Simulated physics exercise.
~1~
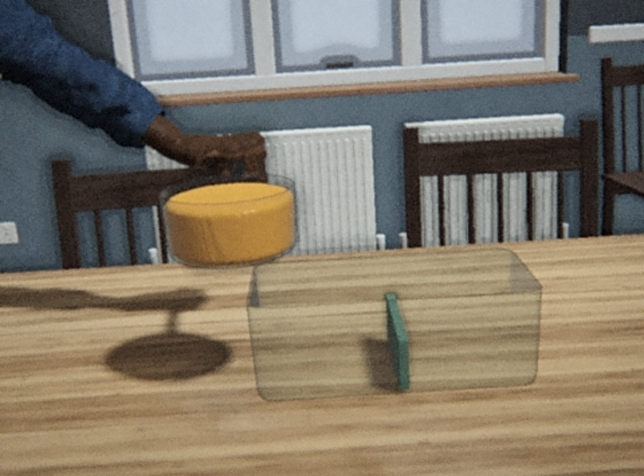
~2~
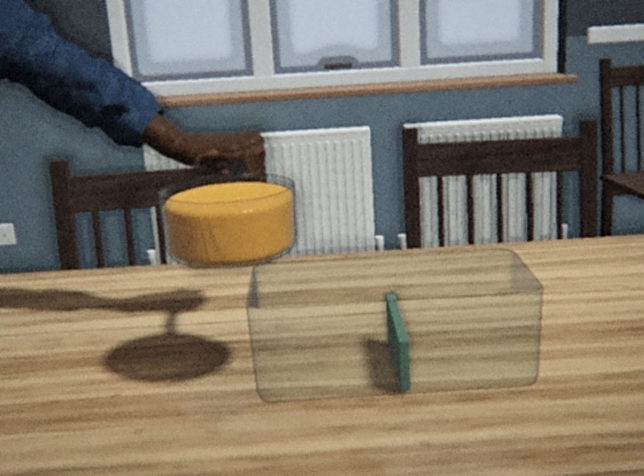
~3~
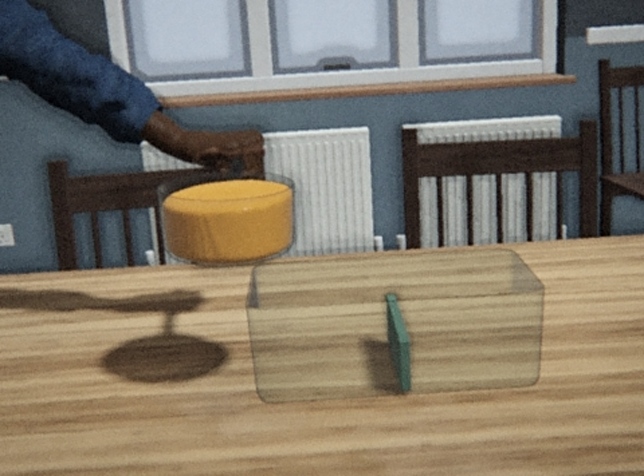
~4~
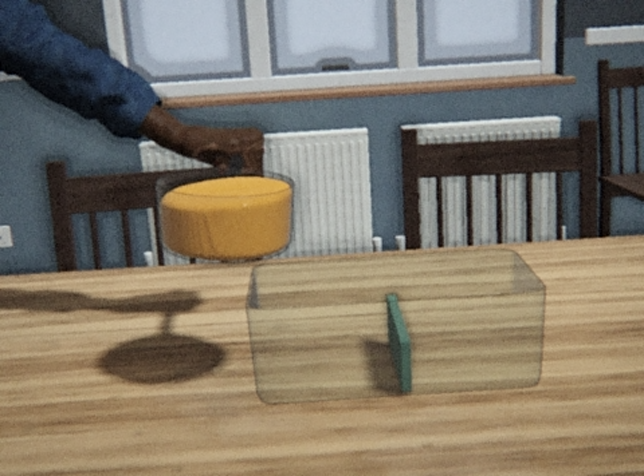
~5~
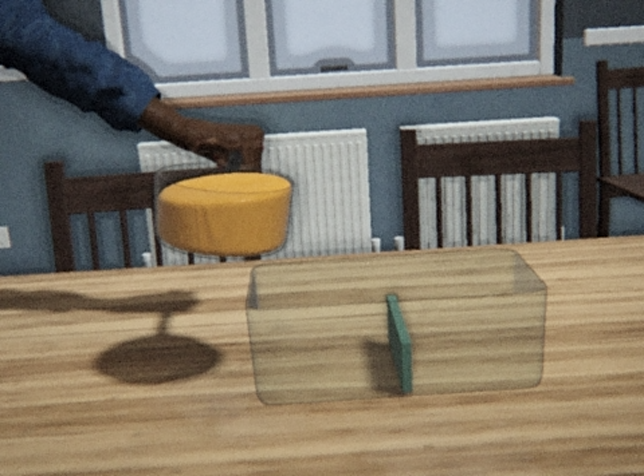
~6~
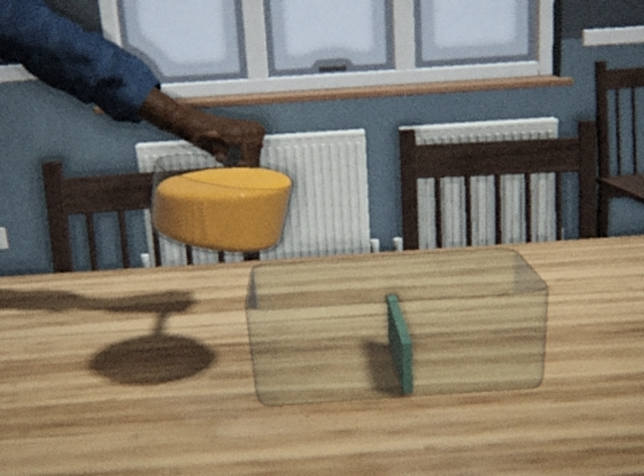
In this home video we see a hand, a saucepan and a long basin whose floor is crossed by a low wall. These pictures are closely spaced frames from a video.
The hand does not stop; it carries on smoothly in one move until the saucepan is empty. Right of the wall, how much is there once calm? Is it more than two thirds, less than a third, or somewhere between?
Somewhere between a third and two thirds.
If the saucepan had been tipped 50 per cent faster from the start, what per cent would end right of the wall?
Around 55 percent ends up there.
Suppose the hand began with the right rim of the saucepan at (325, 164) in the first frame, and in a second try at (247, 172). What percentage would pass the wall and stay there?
First try: 85 percent; second try: 5 percent.
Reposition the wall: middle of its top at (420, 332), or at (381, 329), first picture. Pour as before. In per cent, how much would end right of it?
Around 35 per cent for the first, around 75 per cent for the second.
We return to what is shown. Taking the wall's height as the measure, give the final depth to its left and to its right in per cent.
Left 30 per cent, right 40.
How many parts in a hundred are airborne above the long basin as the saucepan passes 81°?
Something like 40 per cent of it.
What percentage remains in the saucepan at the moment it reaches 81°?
About 50 %.
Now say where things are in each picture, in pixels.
In the first frame, tilt 0°; pouring edge (294, 186); surface from (166, 201) to (293, 193); the long basin's rim runs from (251, 286) to (526, 269); the wall's top is at (396, 317).
In the second frame, tilt 1°; pouring edge (294, 186); surface from (165, 200) to (293, 192).
In the third frame, tilt 2°; pouring edge (293, 185); surface from (163, 199) to (292, 189).
In the fourth frame, tilt 5°; pouring edge (293, 185); surface from (162, 197) to (291, 186).
In the fifth frame, tilt 9°; pouring edge (293, 185); surface from (161, 192) to (291, 183).
In the sixth frame, tilt 13°; pouring edge (293, 184); surface from (157, 186) to (292, 179).
A moment on, the saucepan is tipped on its side and 48 per cent is still to pour, 11 is left of the wall and 0 right of it.
Next, the saucepan is tipped right over and 3 per cent is still to pour, 25 is left of the wall and 61 right of it.
Then the saucepan is tipped right over and 0 per cent is still to pour, 39 is left of the wall and 57 right of it.
Later the saucepan is tipped right over and 0 per cent is still to pour, 40 is left of the wall and 57 right of it.
In the end 40 per cent lies left of the wall, 57 right of it and 3 outside.
